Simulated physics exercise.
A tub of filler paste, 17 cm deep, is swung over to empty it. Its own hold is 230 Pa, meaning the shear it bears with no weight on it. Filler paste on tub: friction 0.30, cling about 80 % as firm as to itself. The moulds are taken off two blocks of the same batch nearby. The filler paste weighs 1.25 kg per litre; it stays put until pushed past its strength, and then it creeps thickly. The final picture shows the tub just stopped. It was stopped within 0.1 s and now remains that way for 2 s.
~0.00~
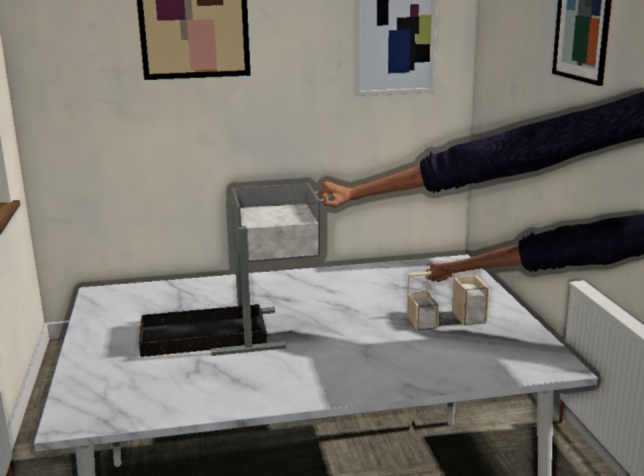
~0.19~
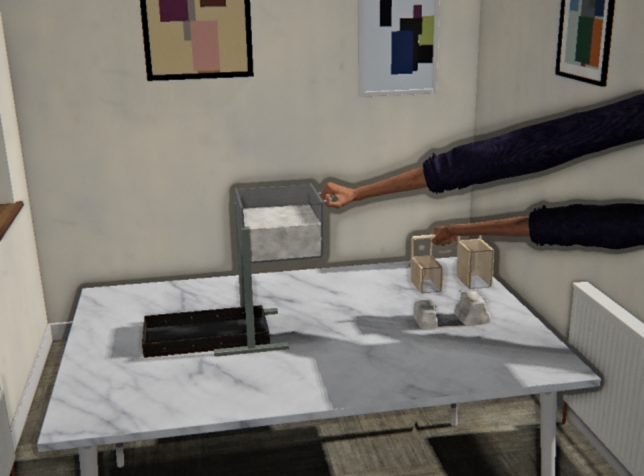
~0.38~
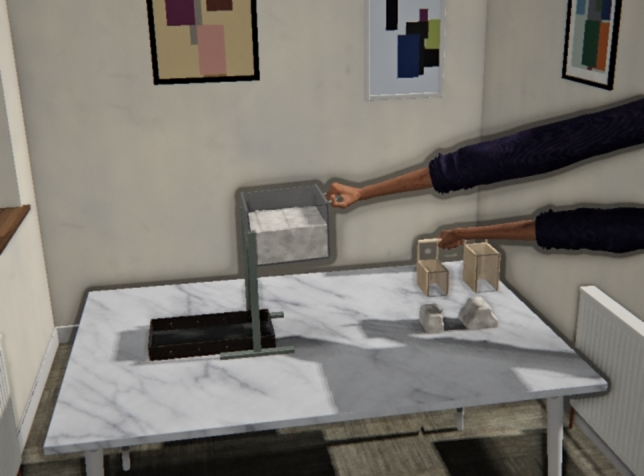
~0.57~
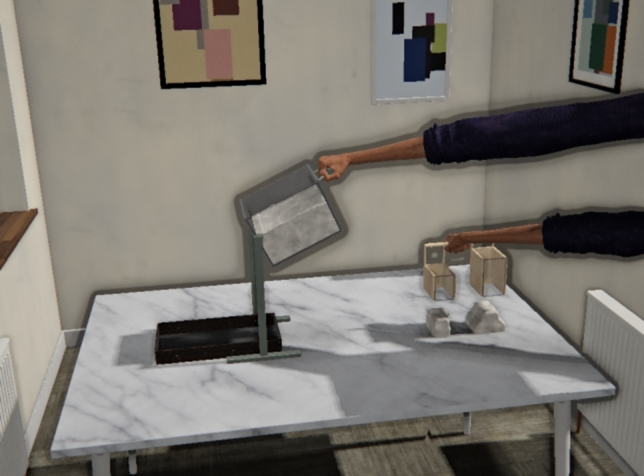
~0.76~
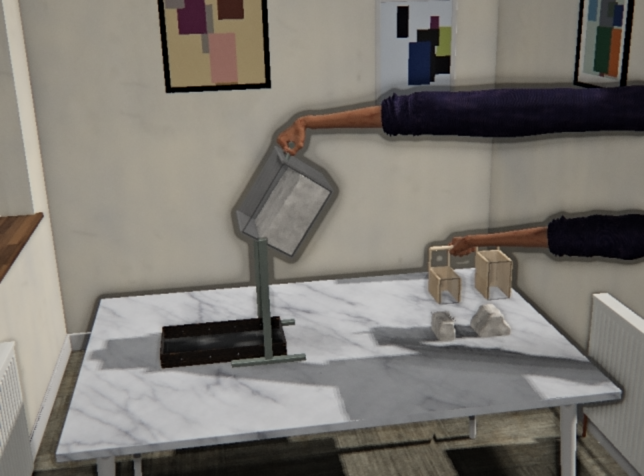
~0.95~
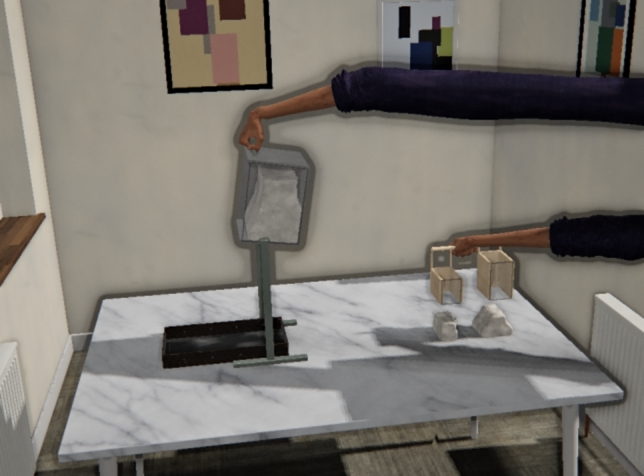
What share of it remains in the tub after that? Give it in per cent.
53 %.
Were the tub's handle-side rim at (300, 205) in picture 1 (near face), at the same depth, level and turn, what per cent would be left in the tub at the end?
70 %.
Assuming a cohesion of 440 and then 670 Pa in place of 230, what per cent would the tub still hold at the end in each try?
70 %, then 100 %.
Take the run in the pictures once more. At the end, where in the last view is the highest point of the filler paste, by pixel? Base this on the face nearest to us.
Somewhere near (290, 213) in the last view.
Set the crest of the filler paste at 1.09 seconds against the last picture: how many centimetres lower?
Roughly 6 cm.
After 1.09 s, the tub is at 81 degrees and holds 85 %.
After 1.26 s, the tub is at 81 degrees and holds 58 %.
After 1.43 s, the tub is at 81 degrees and holds 53 %.
After 1.60 s, the tub is at 81 degrees and holds 53 %.
After 2.95 s, at the end, the tub is at 81 degrees and holds 53 %.
